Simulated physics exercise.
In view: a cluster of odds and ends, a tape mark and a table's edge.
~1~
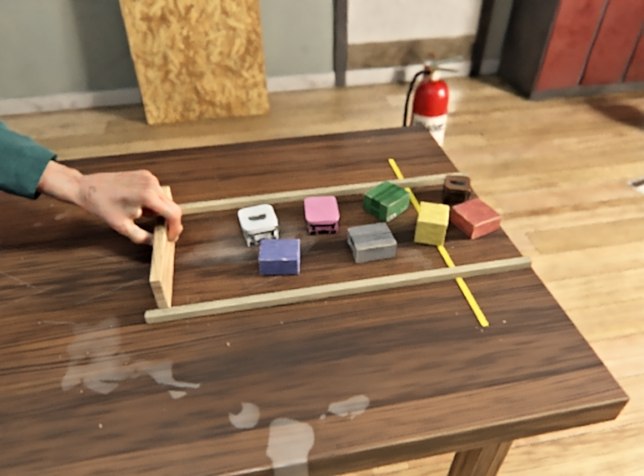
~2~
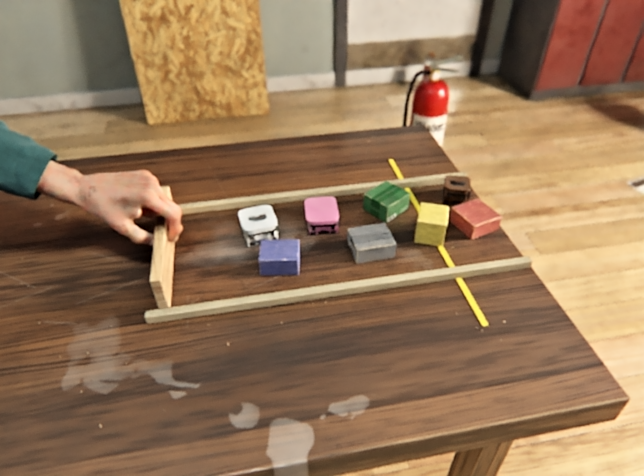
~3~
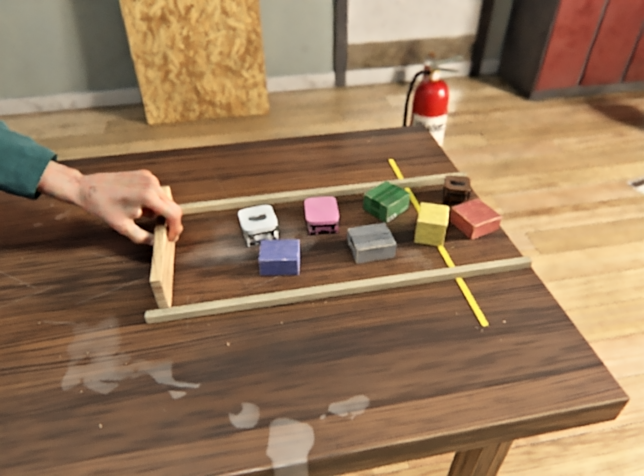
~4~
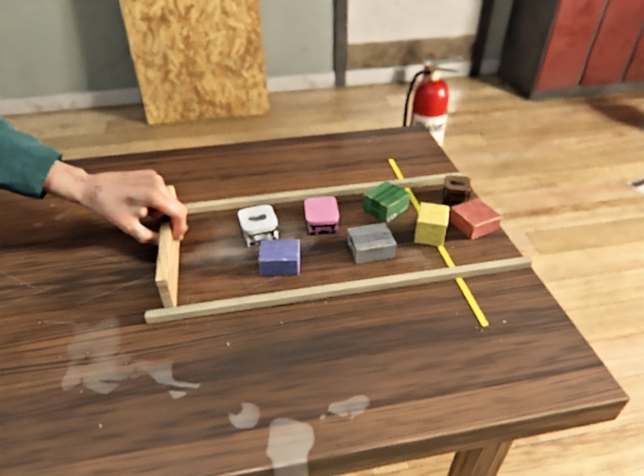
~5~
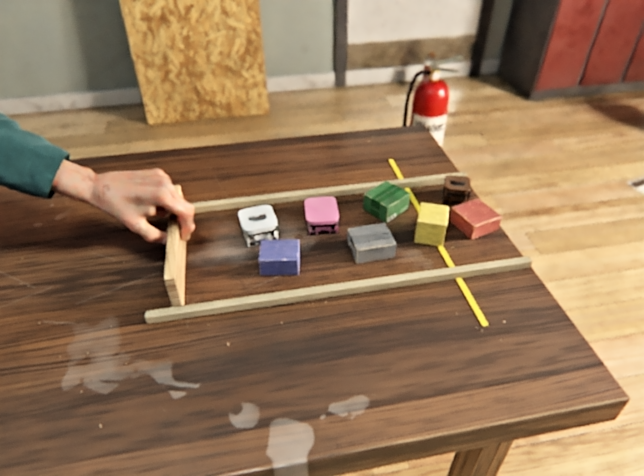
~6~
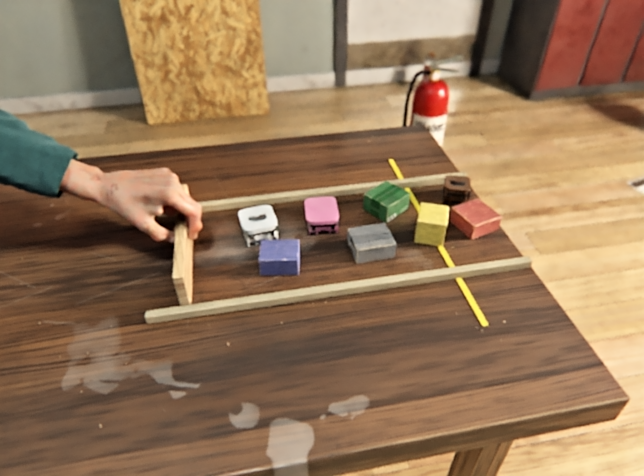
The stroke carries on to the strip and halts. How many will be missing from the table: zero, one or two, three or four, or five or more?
The number that fall off is three or four.
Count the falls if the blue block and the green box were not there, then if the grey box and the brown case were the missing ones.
Fallen: 2, and 2 in the other try.
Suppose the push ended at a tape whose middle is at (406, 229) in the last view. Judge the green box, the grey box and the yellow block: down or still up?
The green box stays on; the grey box remains up; the yellow block is kept.
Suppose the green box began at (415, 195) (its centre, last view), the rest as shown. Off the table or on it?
The green box goes over.
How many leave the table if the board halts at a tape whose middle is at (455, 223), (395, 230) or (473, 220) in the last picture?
In that order 6, 2 and 6.
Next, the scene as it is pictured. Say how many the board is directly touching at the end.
That makes 2.
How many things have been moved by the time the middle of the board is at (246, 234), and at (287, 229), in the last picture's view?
The counts are 1 and 3.
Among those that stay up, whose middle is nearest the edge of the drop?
Foremost is the grey box.
Early on, none off yet; red block at rest near (475, 218); brown case at rest near (456, 191); yellow block at rest near (432, 224).
Finally, the number that fall off is three or four; lost, green box, yellow block, brown case and red block.
